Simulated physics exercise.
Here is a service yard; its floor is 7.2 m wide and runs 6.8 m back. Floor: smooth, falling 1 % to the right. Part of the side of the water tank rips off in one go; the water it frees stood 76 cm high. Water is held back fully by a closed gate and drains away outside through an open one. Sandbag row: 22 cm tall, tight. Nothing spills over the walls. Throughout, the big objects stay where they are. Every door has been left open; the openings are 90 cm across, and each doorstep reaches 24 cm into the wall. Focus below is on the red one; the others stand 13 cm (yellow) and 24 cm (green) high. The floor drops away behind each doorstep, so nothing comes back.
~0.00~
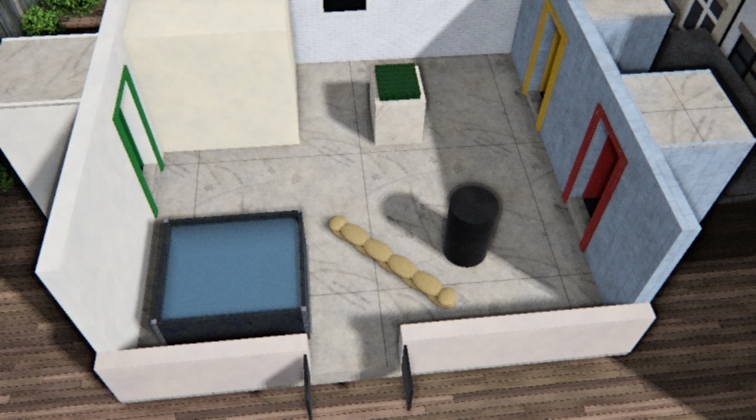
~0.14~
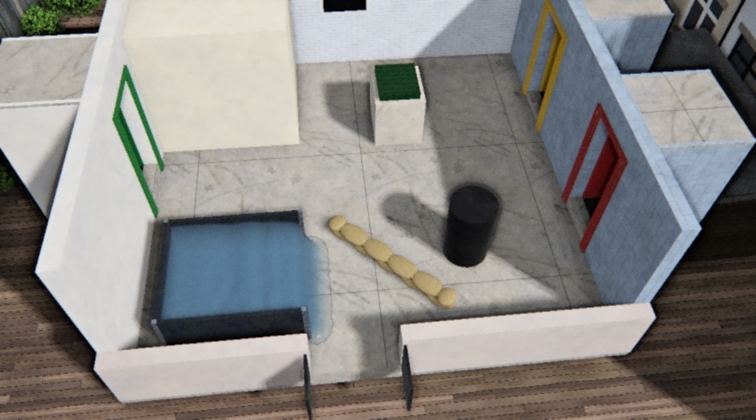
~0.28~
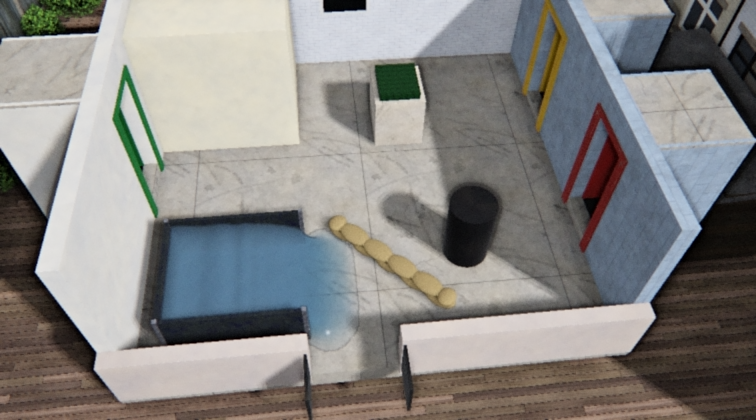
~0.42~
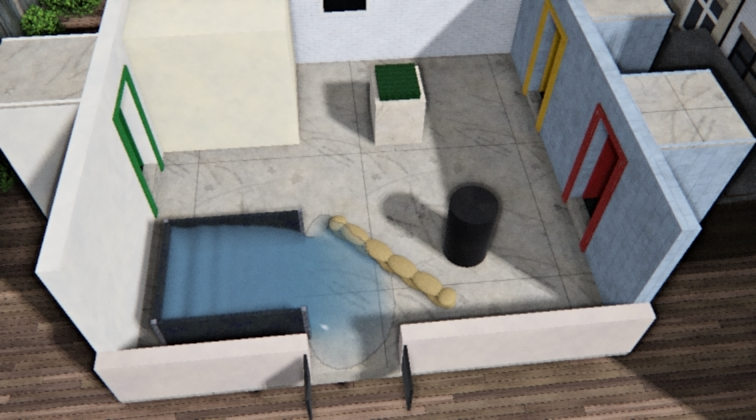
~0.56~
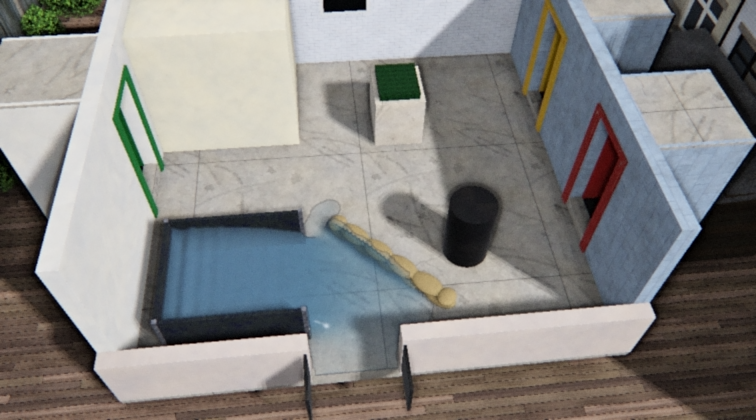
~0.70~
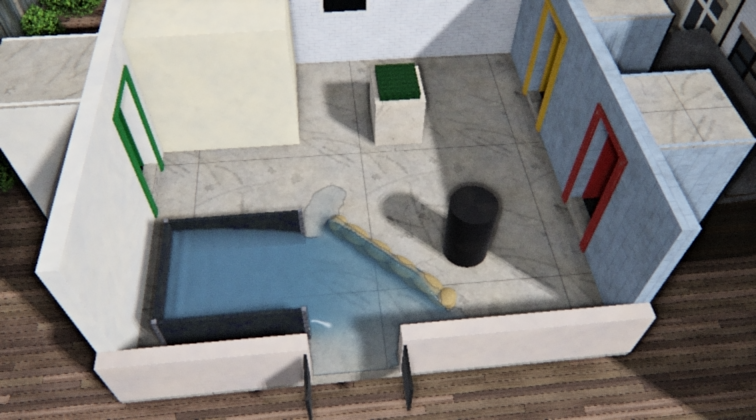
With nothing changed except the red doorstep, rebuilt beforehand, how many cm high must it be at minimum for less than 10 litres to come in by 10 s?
At least 12.5 cm or so.
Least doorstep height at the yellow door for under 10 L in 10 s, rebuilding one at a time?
For the yellow door, about 8.0 cm.
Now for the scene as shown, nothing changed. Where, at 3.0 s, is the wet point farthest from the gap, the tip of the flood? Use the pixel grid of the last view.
Somewhere near the pixel (525, 114).
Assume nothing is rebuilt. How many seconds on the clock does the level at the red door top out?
Near 3.0 seconds.
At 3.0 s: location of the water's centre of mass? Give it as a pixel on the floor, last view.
(408, 272) or so.
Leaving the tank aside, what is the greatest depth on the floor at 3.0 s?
Up to some 37 centimetres, I'd say.
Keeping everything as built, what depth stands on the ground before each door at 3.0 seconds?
Yellow door: 2 cm; green door: 0 cm; red door: 17 cm.
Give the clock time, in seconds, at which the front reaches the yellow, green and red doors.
Front log: Yellow = 3.0 s, green = 4.5 s, red = 2.0 s.
After 1.4 s water covers 25 % of the floor, deepest (57 cm) near (442, 347); it has not reached the red door.
After 3.0 s water covers 50 % of the floor, deepest (37 cm) near (592, 334); 17 cm at the red door, 0 litres in over its 18 cm doorstep.
After 10.0 s water covers 90 % of the floor, deepest (10 cm) near (335, 221); 5 cm at the red door, 1 litre in over its 18 cm doorstep.
At the red door as built, the water arrived by 2.1 s and peaked near 17 cm at 3.0 s.
Run again over the same 10 s with other heights there, 18 litres in over 10.5 cm, 5 litres over 14 cm. The limit of 10 litres is kept from about 12.5 cm up.
